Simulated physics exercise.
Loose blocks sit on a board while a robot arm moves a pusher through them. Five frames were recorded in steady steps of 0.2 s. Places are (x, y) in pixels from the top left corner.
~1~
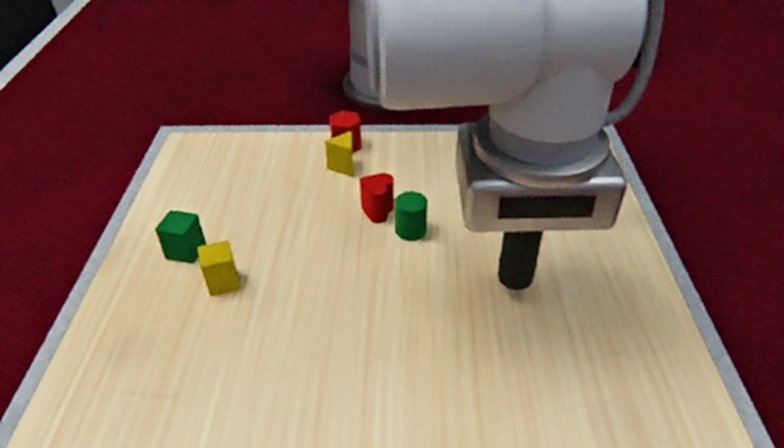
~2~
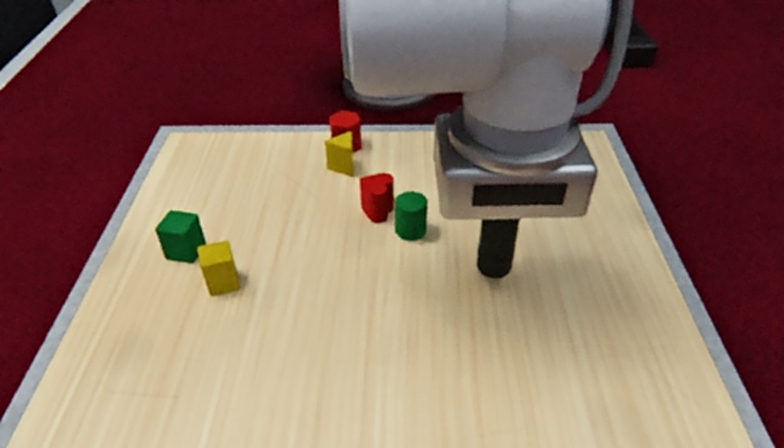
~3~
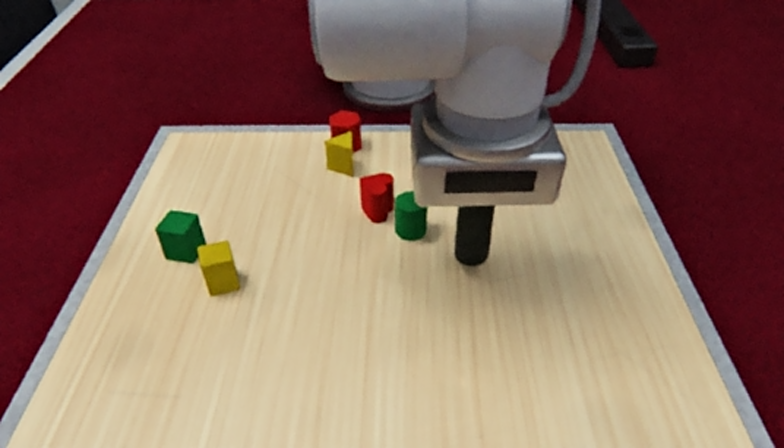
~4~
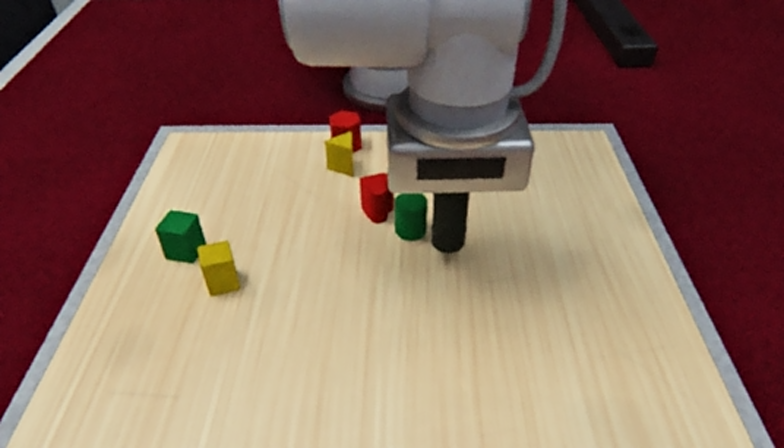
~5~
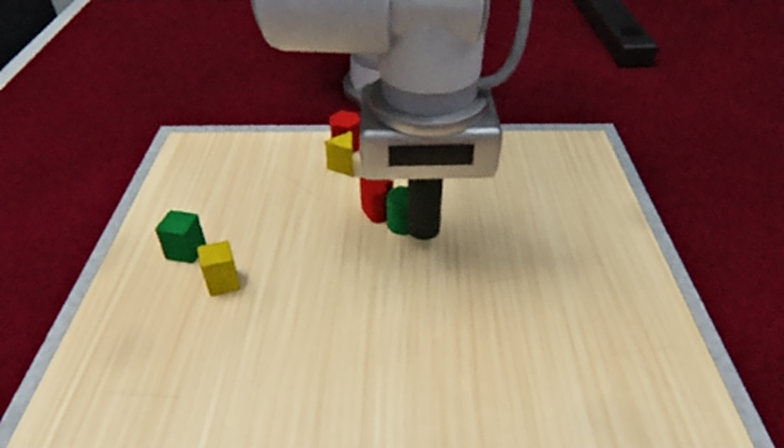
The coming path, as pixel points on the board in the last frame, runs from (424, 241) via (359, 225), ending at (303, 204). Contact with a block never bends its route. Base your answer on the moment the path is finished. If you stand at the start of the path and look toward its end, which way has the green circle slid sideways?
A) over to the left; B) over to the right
B - over to the right.
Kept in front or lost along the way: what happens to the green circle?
Expect to find it next to or behind the pusher.
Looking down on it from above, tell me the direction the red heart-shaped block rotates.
Spin direction: Clockwise.
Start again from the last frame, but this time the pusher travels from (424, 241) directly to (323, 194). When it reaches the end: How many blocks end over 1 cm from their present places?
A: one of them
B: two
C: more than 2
The one that fits is C, more than 2.
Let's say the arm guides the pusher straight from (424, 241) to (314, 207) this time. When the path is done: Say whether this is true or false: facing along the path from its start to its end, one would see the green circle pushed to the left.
The statement is incorrect.
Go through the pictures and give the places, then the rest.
In the first picture, tip of the pusher at (515, 278), middles of tops, yellow triangular block at (342, 140), red heart-shaped block at (377, 182), green circle at (411, 201).
In the second picture, pusher at (494, 267), nothing pushed.
In the third picture, pusher at (471, 255), nothing pushed.
In the fourth picture, pusher at (448, 243), nothing pushed.
In the fifth picture, pusher at (424, 230), yellow triangular block at (342, 140), red heart-shaped block at (377, 182), green circle at (403, 195).
What follows on the original path. One third of the way, pusher at (378, 220); red heart-shaped block at (357, 168), turned 35° clockwise; green circle at (371, 182).
Two thirds of the way, pusher at (337, 207); red heart-shaped block at (350, 157), turned 50° clockwise; green circle at (356, 172).
At the end, pusher at (302, 193); yellow triangular block unmoved; red heart-shaped block at (350, 157), turned 50° clockwise; green circle at (356, 172).
